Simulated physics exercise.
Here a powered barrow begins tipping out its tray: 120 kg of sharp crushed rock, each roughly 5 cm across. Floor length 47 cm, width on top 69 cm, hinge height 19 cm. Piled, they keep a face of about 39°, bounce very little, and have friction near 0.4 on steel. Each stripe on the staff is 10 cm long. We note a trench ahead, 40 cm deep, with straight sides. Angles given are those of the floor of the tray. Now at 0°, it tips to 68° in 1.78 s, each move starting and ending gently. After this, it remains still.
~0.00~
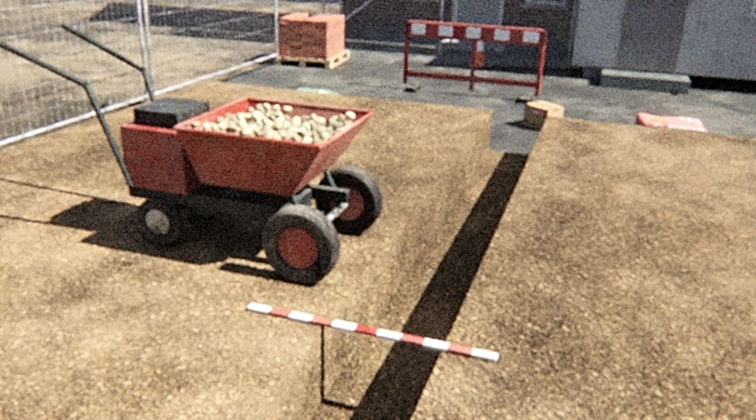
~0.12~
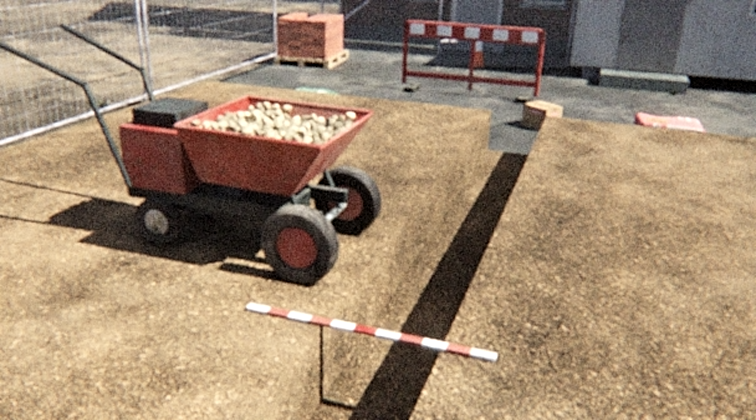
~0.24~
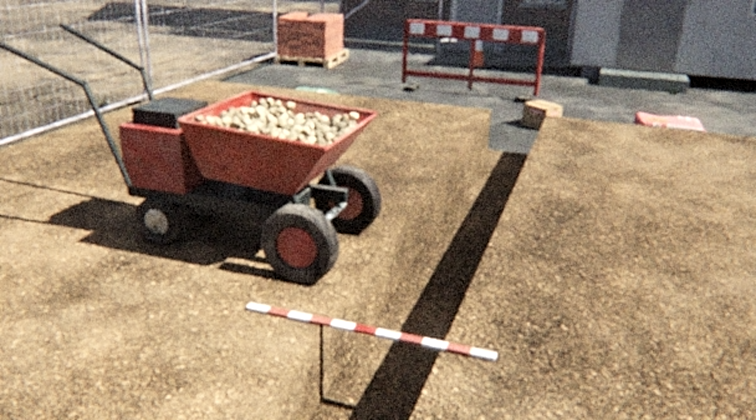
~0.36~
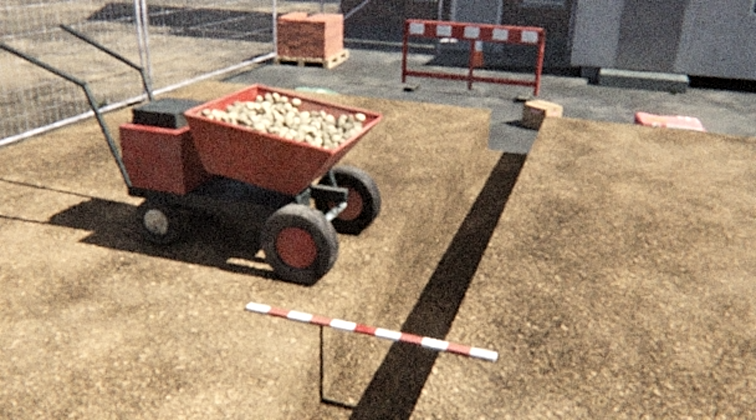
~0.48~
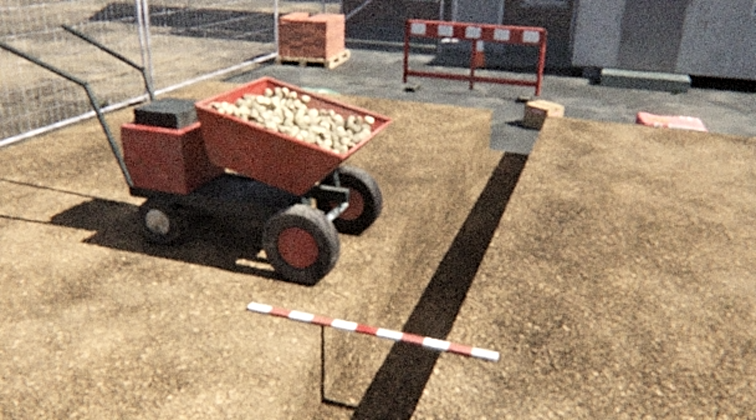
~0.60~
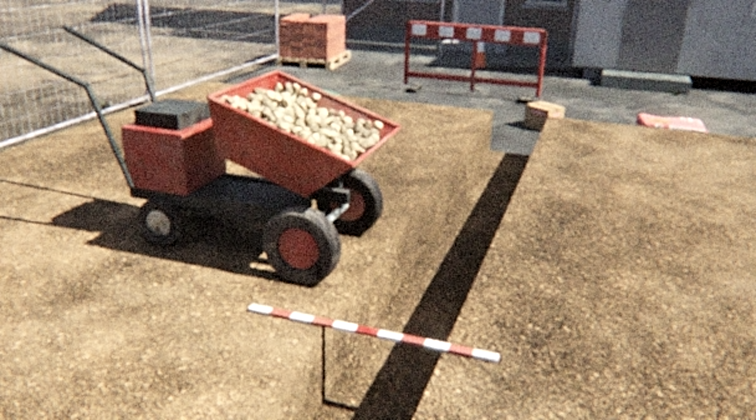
The clip shows a red powered barrow loaded with pale stones standing left of a narrow, straight-sided trench, its wheels still, as its tray gradually tilts forward to the right, the rear edge rising and the stones shifting slightly.
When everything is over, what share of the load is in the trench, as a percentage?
Close to 55 in a hundred.
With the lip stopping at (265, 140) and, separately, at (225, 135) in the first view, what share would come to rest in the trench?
First place roughly 60%, second roughly 35%.
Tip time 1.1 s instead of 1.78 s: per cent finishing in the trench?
That would give about 55 percent.
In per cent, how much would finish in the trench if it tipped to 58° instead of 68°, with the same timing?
I'd expect around 15 in a hundred.
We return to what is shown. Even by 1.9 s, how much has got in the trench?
Something like 15 in a hundred.
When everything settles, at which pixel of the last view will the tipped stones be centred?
Look at roughly (443, 338).
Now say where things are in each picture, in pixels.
The first picture shows lip at (321, 147), floor tilted 0°, highest stones at (275, 118).
In the second picture, the tray is at 1°, its lip at (321, 147); the top of the load is at (274, 116); the stones move at 0.1 m/s on average.
The third picture shows lip at (326, 149), floor tilted 3°, highest stones at (267, 112); the stones move at 0.2 m/s on average.
The fourth picture shows lip at (333, 152), floor tilted 7°, highest stones at (265, 105); the stones move at 0.3 m/s on average.
The fifth picture shows lip at (343, 157), floor tilted 12°, highest stones at (270, 100); the stones move at 0.4 m/s on average.
In the sixth picture, the tray is at 18°, its lip at (353, 165); the top of the load is at (274, 92); the stones move at 0.4 m/s on average.
After 1.3 s the floor is at 58°; 100 % in the tray; the foremost stones are at (409, 215).
After 1.9 s the floor is at 68°; 85 % in the tray, 14 % in the trench, 1 % past the trench; the foremost stones are at (487, 272).
After 2.2 s the floor is at 68°; 68 % in the tray, 29 % in the trench, 3 % past the trench; the foremost stones are at (529, 276).
After 4.2 s the floor is at 68°; 42 % in the tray, 55 % in the trench, 4 % past the trench; the foremost stones are at (536, 278).
